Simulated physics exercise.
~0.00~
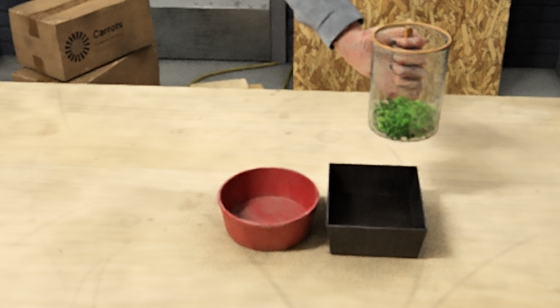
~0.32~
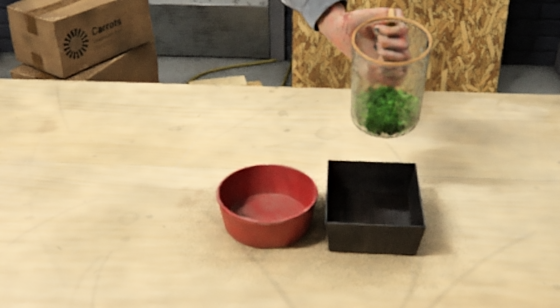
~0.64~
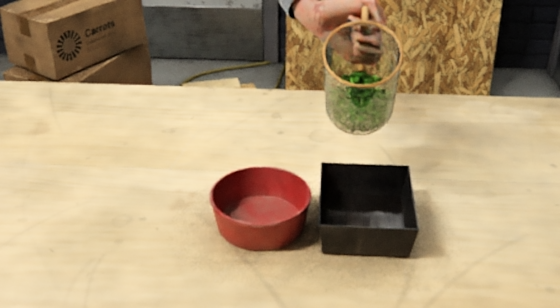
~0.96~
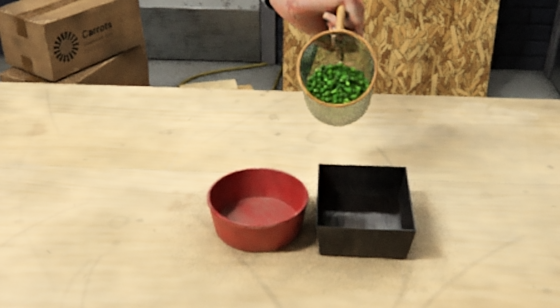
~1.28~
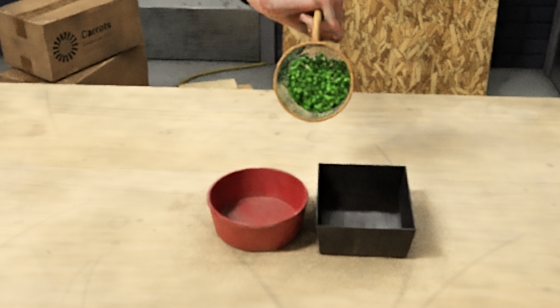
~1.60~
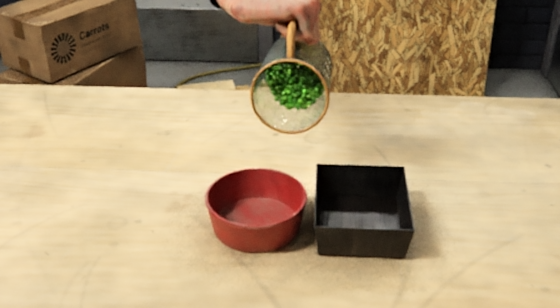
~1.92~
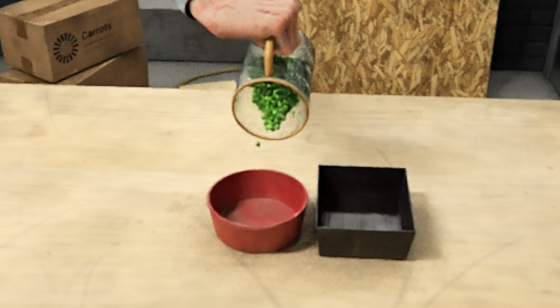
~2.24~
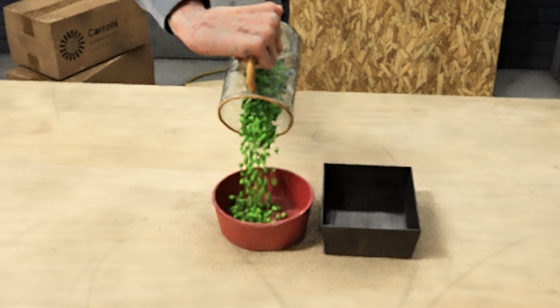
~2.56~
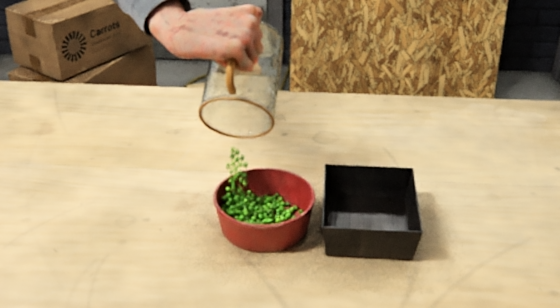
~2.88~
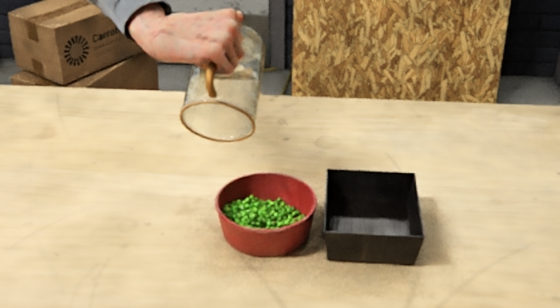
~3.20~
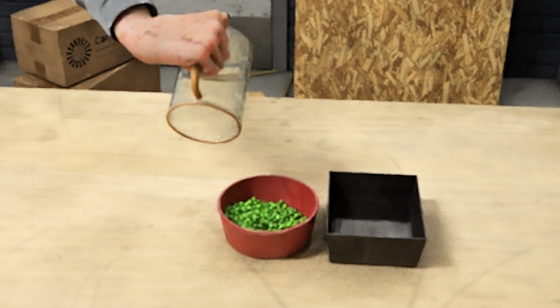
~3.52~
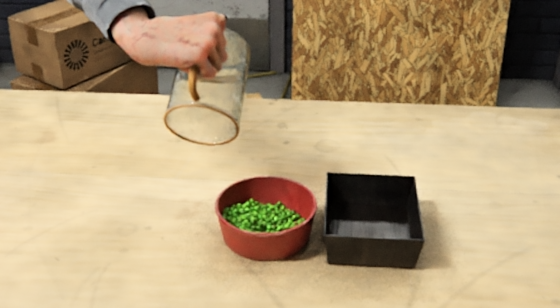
A hand moves a glass jug left and tips all its green peas into a red dish.
